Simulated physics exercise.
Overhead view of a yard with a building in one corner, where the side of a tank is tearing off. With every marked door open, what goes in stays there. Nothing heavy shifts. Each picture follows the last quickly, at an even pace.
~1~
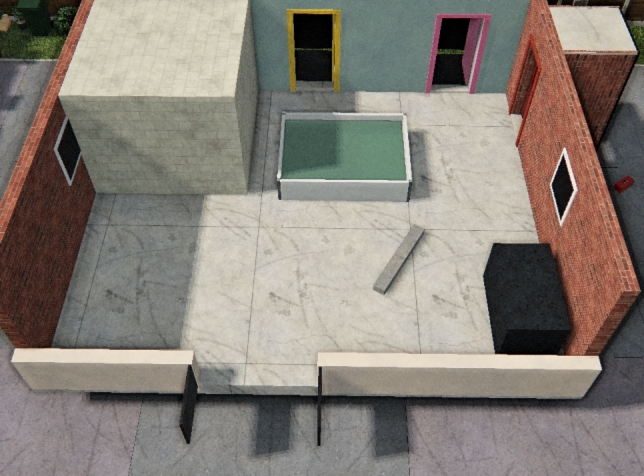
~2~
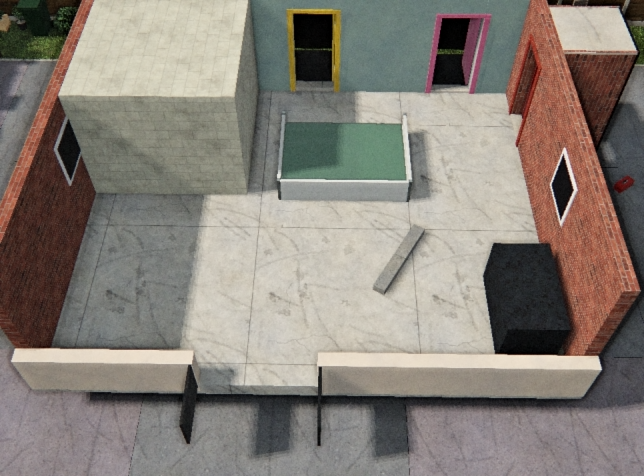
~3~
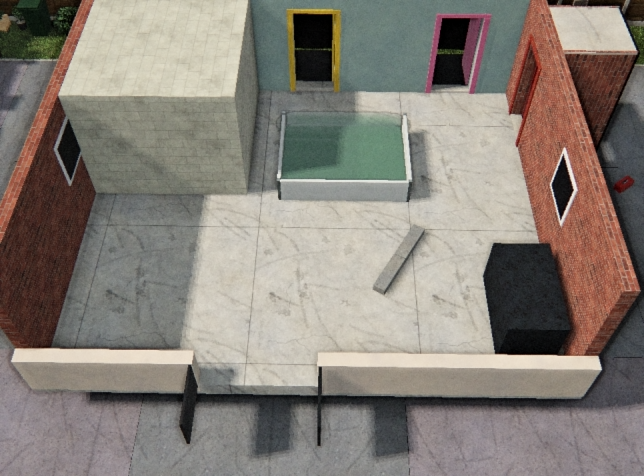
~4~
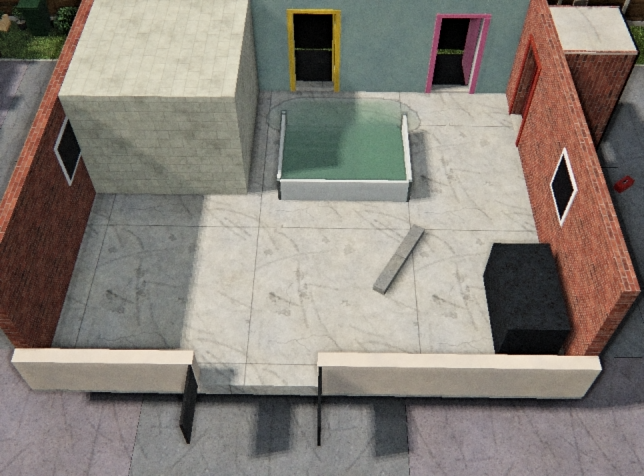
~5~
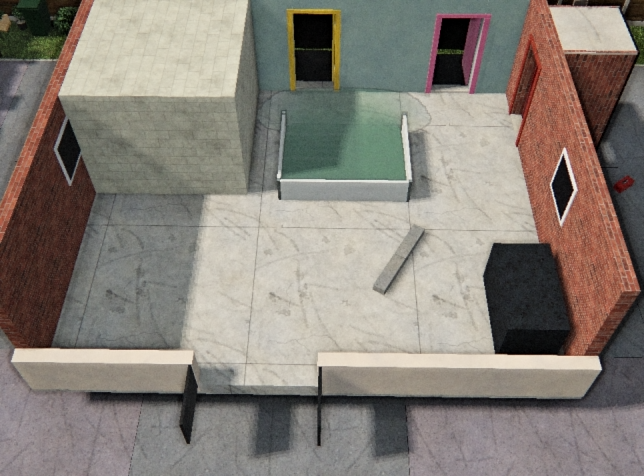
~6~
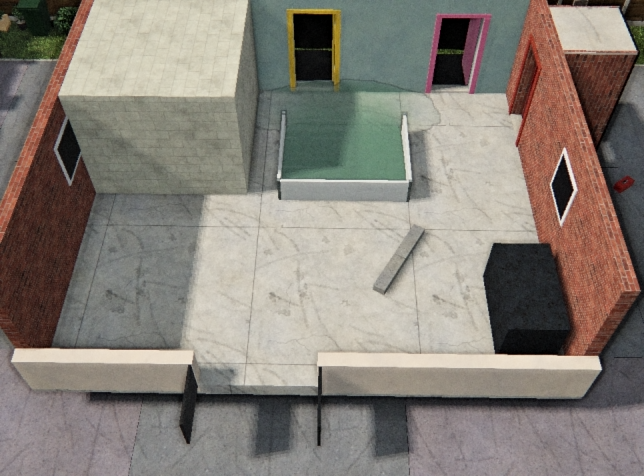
At the start, a white-sided tank of green water stands whole and still in a walled, paved yard. Then its far side gives way, and water pours out behind it, spreading in a thin, rounded sheet across the paving toward the wall with yellow and pink doorways, while everything else stays still.
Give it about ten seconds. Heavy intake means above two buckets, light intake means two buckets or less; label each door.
Labels: Pink door: Heavy, yellow door: Heavy, red door: Heavy.
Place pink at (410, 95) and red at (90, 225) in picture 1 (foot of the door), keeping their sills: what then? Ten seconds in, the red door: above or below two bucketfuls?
Red: Under the limit.
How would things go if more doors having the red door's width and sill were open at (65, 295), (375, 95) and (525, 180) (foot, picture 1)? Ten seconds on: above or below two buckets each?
Door by door: Stays short, gets past, stays short.
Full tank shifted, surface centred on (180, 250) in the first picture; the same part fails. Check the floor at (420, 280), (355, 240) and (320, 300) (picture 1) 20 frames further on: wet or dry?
So, in the order given, I'd say unaffected, soaked through, unaffected.
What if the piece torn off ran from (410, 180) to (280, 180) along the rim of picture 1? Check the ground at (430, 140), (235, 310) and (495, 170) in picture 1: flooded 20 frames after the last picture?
Untouched, soaked, untouched.
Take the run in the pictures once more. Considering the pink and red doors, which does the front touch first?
I'd say the pink door.
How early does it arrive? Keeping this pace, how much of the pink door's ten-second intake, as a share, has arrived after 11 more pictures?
It works out at roughly 15 percent of the ten-second total.
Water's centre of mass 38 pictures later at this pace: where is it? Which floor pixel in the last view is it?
About (374, 164).
A moment on, water covers 10 % of the floor; the pink door wet at the sill, nothing in, the yellow door far over two buckets in, the red door not reached.
Next, water covers 15 % of the floor; the pink door under two buckets in, the yellow door far over two buckets in, the red door not reached.
Then, water covers 25 % of the floor; the pink door over two buckets in, the yellow door far over two buckets in, the red door over two buckets in.
Later, water covers 55 % of the floor; the pink door over two buckets in, the yellow door far over two buckets in, the red door far over two buckets in.
In the end, water covers 60 % of the floor; the pink door over two buckets in, the yellow door far over two buckets in, the red door far over two buckets in.
